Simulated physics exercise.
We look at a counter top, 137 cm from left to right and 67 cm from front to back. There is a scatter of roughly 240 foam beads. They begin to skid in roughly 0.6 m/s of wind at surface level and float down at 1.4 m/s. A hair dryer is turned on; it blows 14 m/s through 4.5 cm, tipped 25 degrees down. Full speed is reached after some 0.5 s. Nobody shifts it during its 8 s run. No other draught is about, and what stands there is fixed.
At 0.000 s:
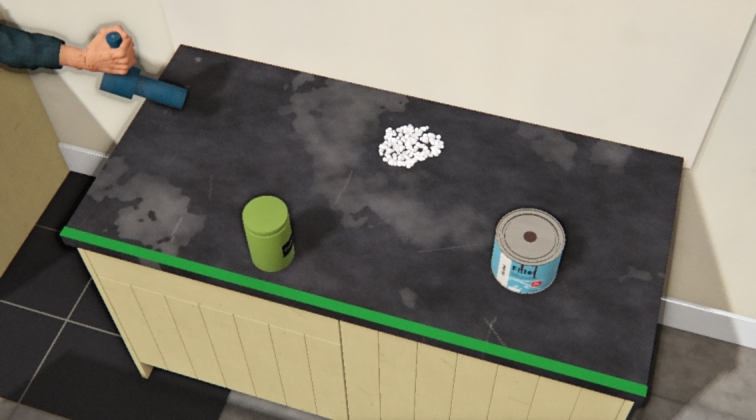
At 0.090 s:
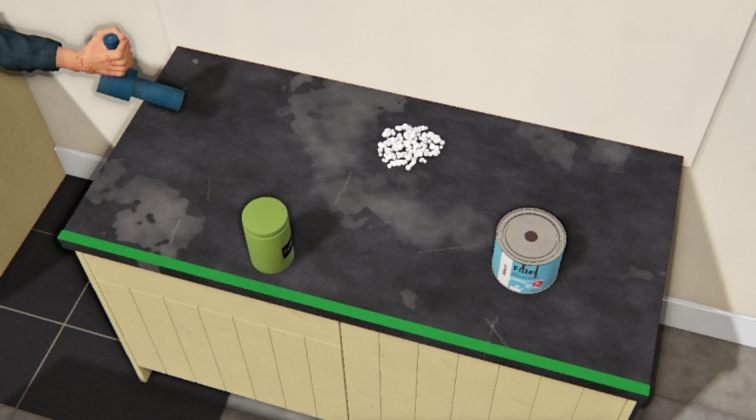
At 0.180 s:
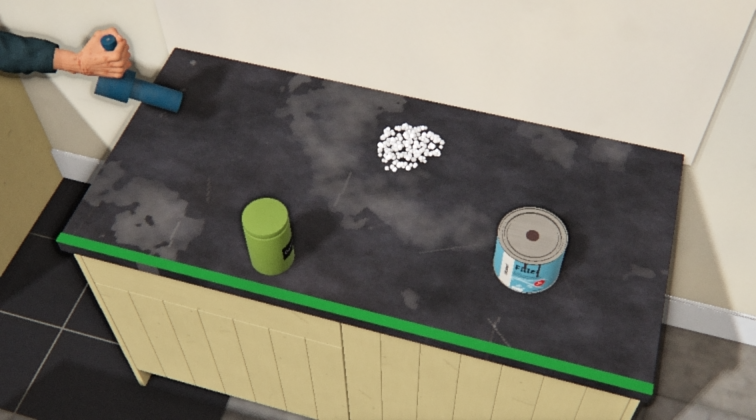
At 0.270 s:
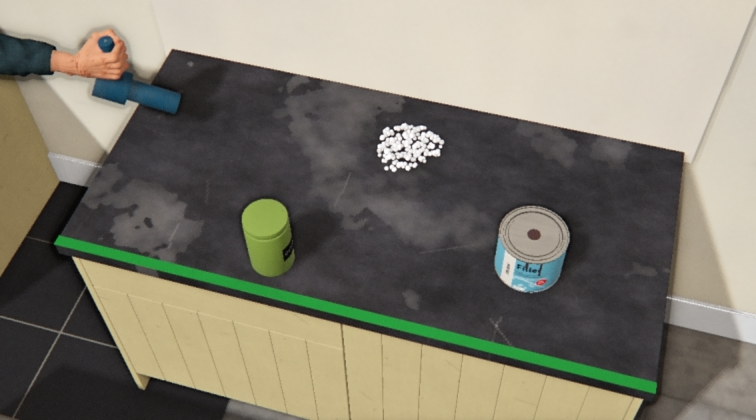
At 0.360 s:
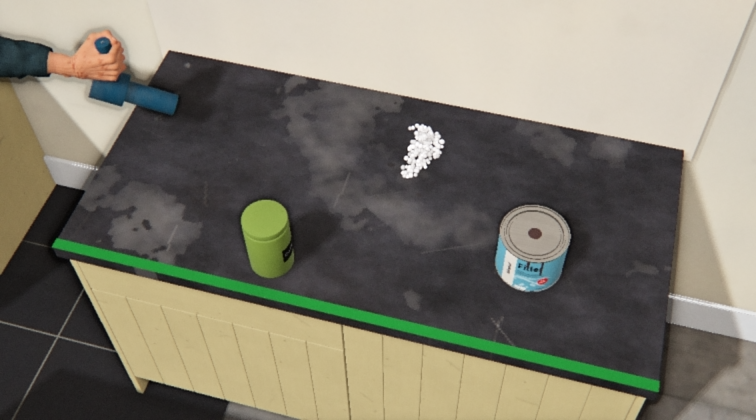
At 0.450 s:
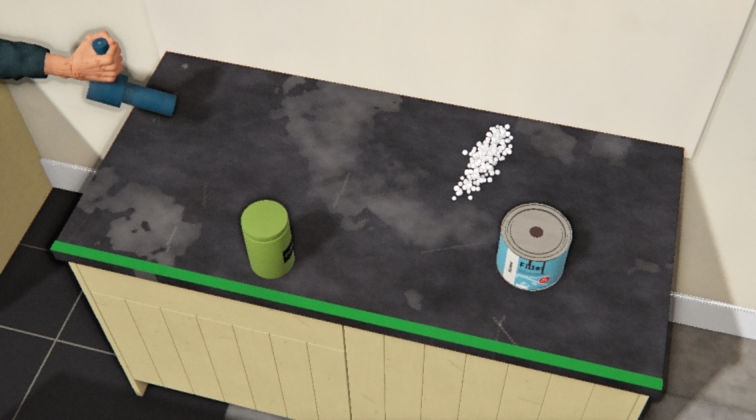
A dark, worn counter top with a green front edge and pale wooden cupboard doors below stands against a light wall, seen from above at an angle. A hand at the upper left holds a blue hair dryer, a green jar and a blue-and-white tin sit near the front, and white foam beads lie scattered toward the back. The beads lie still, then skid rightward in a slanting band behind the tin, while the view drifts very slightly.
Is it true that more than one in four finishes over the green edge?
Answer: No.
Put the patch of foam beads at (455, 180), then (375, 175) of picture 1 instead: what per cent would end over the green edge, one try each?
In turn about 0 %, 4 %.
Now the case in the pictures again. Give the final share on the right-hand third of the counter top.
Some 0 per cent.
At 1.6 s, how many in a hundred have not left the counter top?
Some 2 per cent.
After 1.6 s the count stands so, 0 % are over the green edge.
After 2.6 s the count stands so, 0 % are over the green edge.
After 4.4 s the count stands so, 0 % are over the green edge.
After 8.0 s, at the end, 0 % are over the green edge.
